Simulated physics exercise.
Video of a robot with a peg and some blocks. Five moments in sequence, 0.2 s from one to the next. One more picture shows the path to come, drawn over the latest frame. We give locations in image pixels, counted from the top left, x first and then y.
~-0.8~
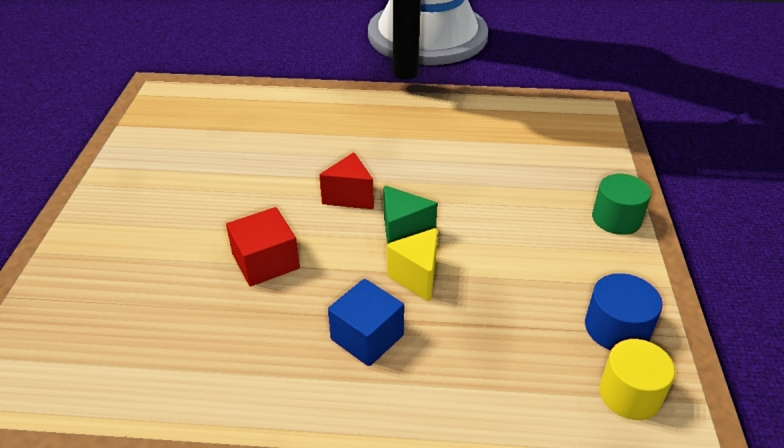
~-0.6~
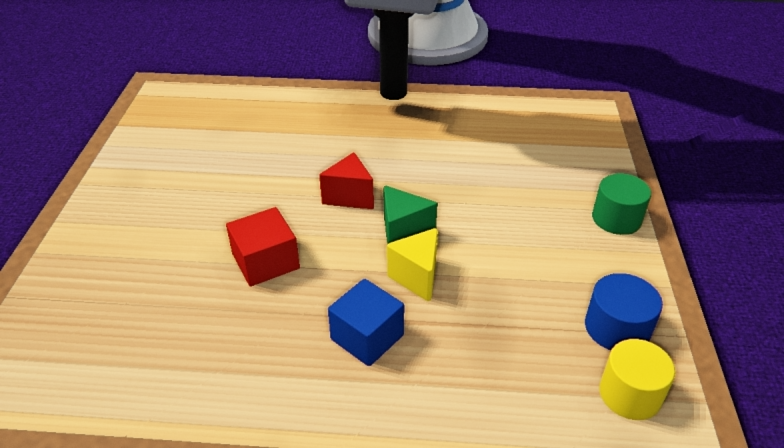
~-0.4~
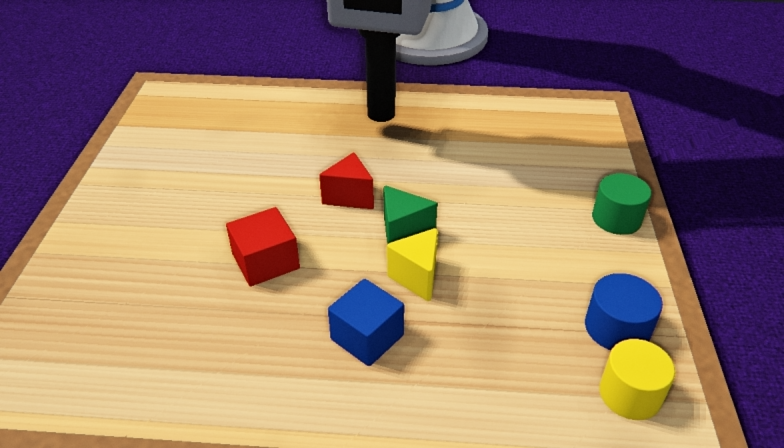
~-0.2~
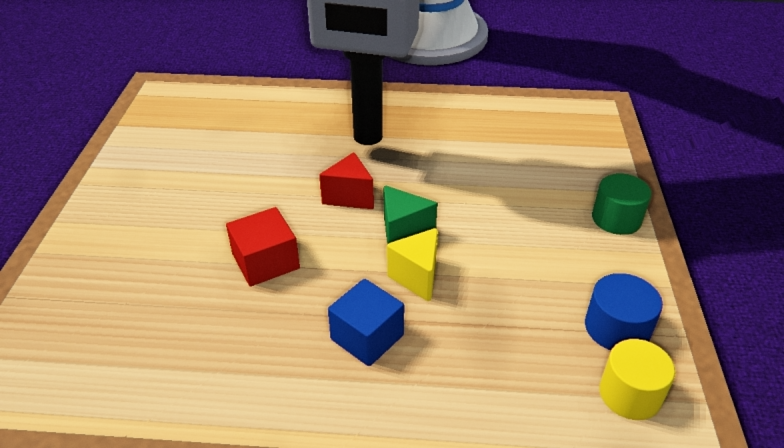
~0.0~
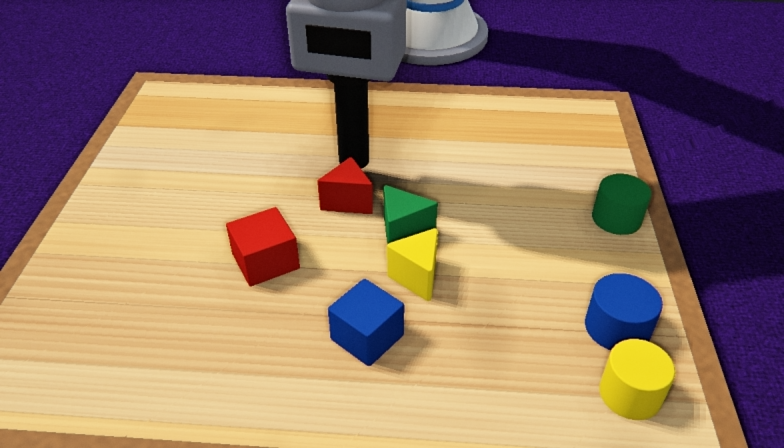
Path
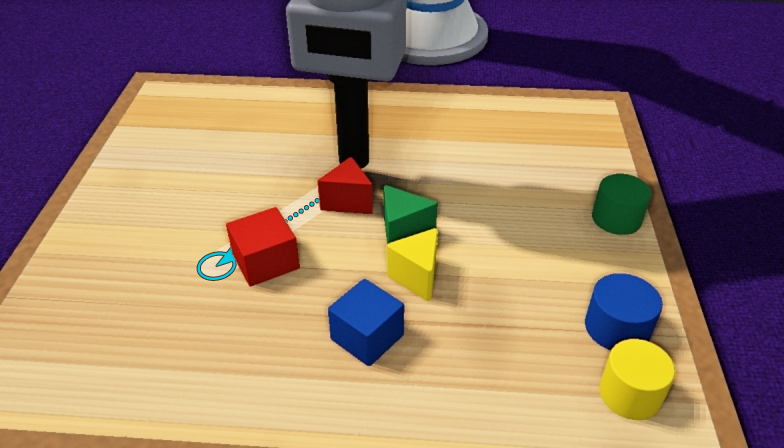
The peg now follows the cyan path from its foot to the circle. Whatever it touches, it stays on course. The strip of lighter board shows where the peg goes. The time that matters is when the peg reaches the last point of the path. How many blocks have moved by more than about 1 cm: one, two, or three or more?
Two.
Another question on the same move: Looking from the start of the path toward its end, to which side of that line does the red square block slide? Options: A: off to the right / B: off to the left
B: Off to the left.
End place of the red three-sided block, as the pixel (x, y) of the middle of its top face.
That would be at about pixel (330, 194).
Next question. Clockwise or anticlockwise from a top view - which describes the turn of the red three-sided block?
Direction: Anticlockwise.
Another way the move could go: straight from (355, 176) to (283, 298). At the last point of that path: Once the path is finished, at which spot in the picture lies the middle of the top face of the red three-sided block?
Its top centre is at about (336, 236).
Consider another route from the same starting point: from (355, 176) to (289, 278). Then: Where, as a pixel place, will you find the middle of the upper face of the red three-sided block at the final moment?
The middle of its top is at (334, 229).
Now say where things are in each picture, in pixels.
The first picture shows lower end of the peg (405, 73), tops of blocks, red square block (260, 230), red three-sided block (349, 168), green three-sided block (404, 202).
The second picture shows peg (394, 93), blocks as before.
The third picture shows peg (381, 115), blocks as before.
The fourth picture shows peg (368, 137), blocks as before.
The fifth picture shows peg (354, 161), red square block (260, 230), red three-sided block (347, 173), green three-sided block (404, 202).
The drawn path runs from (355, 176) directly to (217, 266).
What follows on the original path. One third of the way, peg (311, 189); red three-sided block (334, 192), turned 70° anticlockwise.
Two thirds of the way, peg (264, 218); red square block (258, 236); red three-sided block (330, 194), turned 95° anticlockwise.
At the end, peg (213, 250); red square block (254, 248), turned 15° anticlockwise; red three-sided block (330, 194), turned 95° anticlockwise; green three-sided block not moved.
